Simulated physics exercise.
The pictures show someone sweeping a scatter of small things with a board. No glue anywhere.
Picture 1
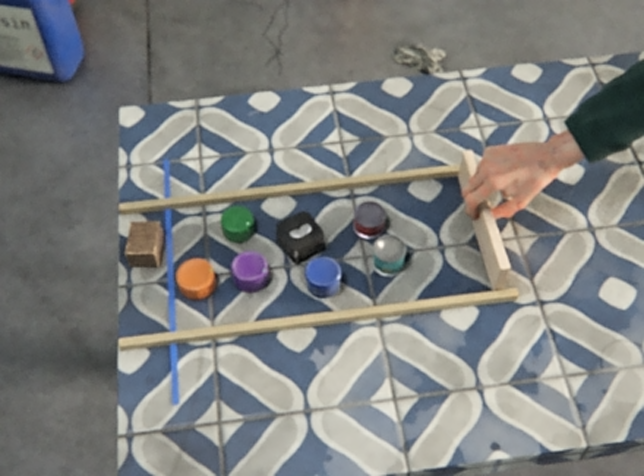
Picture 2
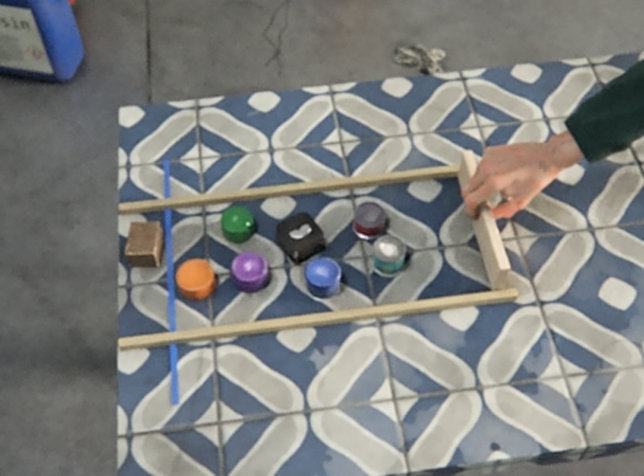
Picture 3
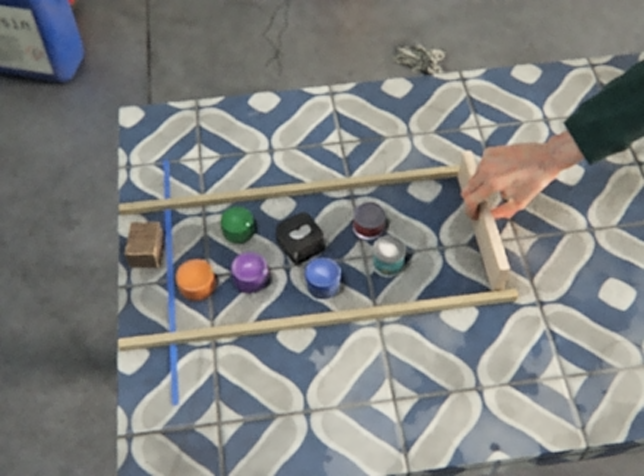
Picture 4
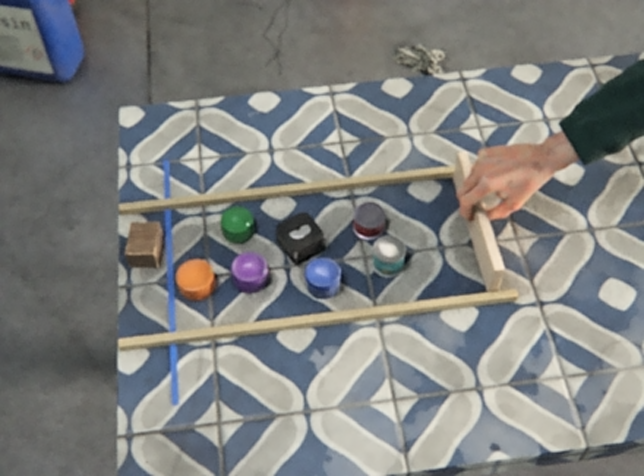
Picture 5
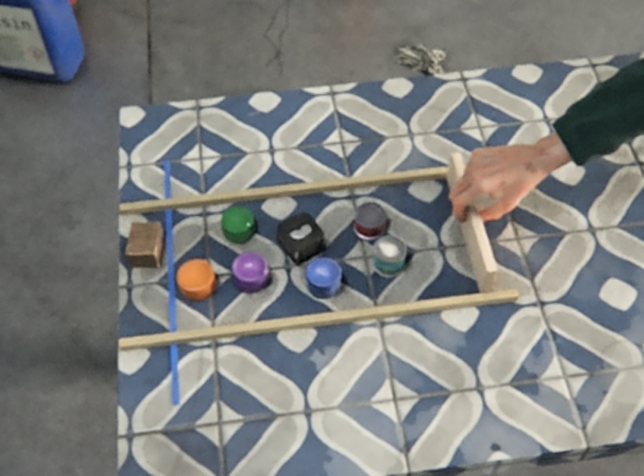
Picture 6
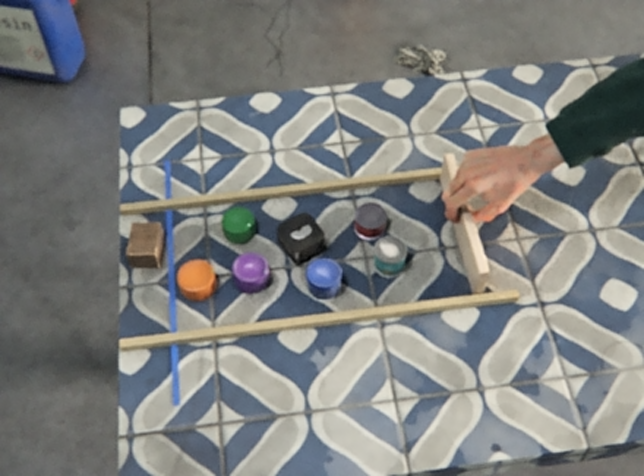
A hand holding a wooden board still between two rails, then sliding it slightly left toward small coloured pots and a black case.
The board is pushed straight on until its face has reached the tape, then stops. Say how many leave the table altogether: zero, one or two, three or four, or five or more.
In the end the number that fall off is one or two.
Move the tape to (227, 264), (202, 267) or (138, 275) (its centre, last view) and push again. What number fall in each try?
Try by try, 0, 0 and 4.
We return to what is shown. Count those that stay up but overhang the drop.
The number is 3.
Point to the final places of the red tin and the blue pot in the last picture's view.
First (154, 245), then (154, 317).
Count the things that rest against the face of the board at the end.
That makes 4.
Soon after, none off yet; brown block at rest near (146, 245); orange lid at rest near (197, 280); green lid at rest near (239, 226).
Then, none off yet; brown block at rest near (146, 245); orange lid at rest near (197, 280); green lid at rest near (236, 225).
Further on, none off yet; brown block moving near (142, 244); orange lid moved about its own width near (142, 283); green lid moved well along near (186, 216).
At rest, the number that fall off is one or two; fallen, orange lid.
